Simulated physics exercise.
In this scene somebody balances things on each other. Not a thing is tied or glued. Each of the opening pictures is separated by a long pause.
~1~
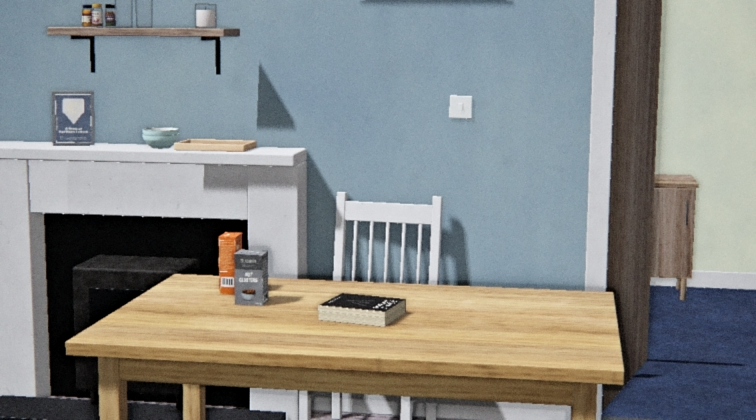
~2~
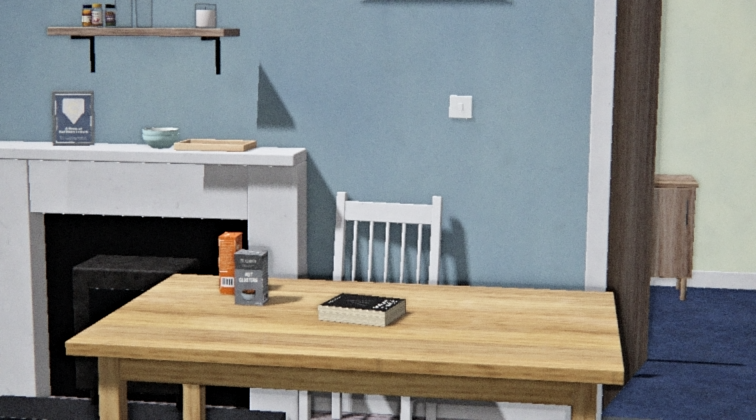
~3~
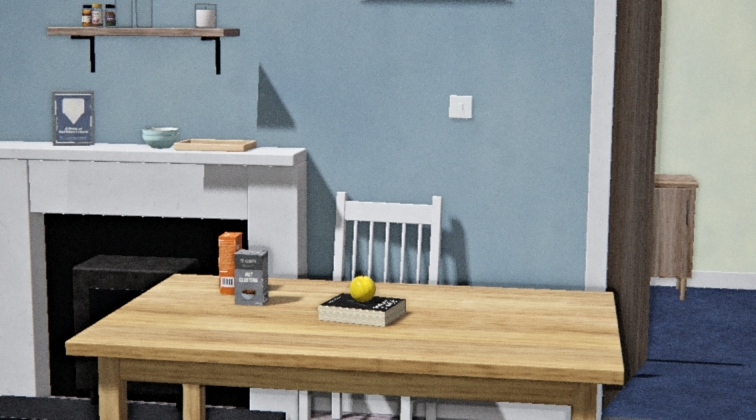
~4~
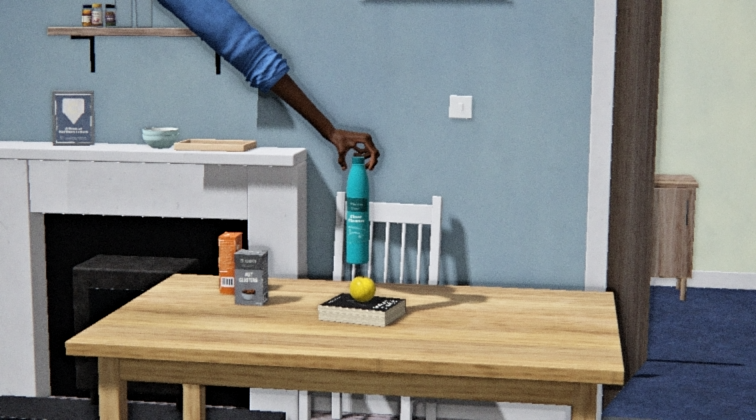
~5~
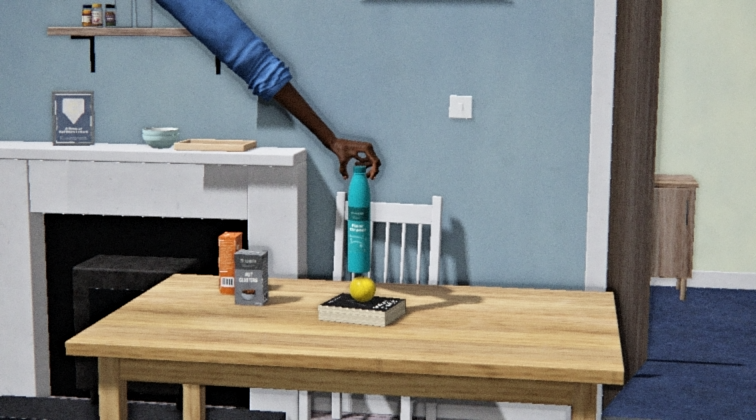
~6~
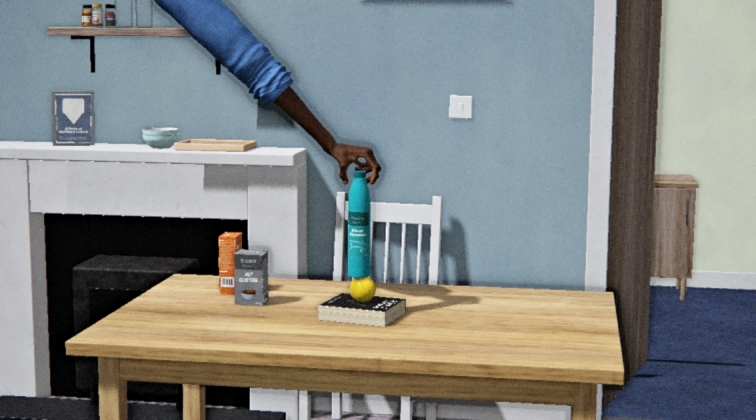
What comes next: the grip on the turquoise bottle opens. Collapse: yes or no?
Collapse: Yes.
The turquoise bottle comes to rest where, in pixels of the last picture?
End position in the final view: Approximately (294, 293).
Then, 0.60 s past the last view, turquoise bottle now fallen.
Then, 0.70 s past the last view, things are still on the move.
Finally, fallen, turquoise bottle; the other 4 still in place. Final places as the last picture's camera would see them, turquoise bottle near (294, 292). The pile gives way.
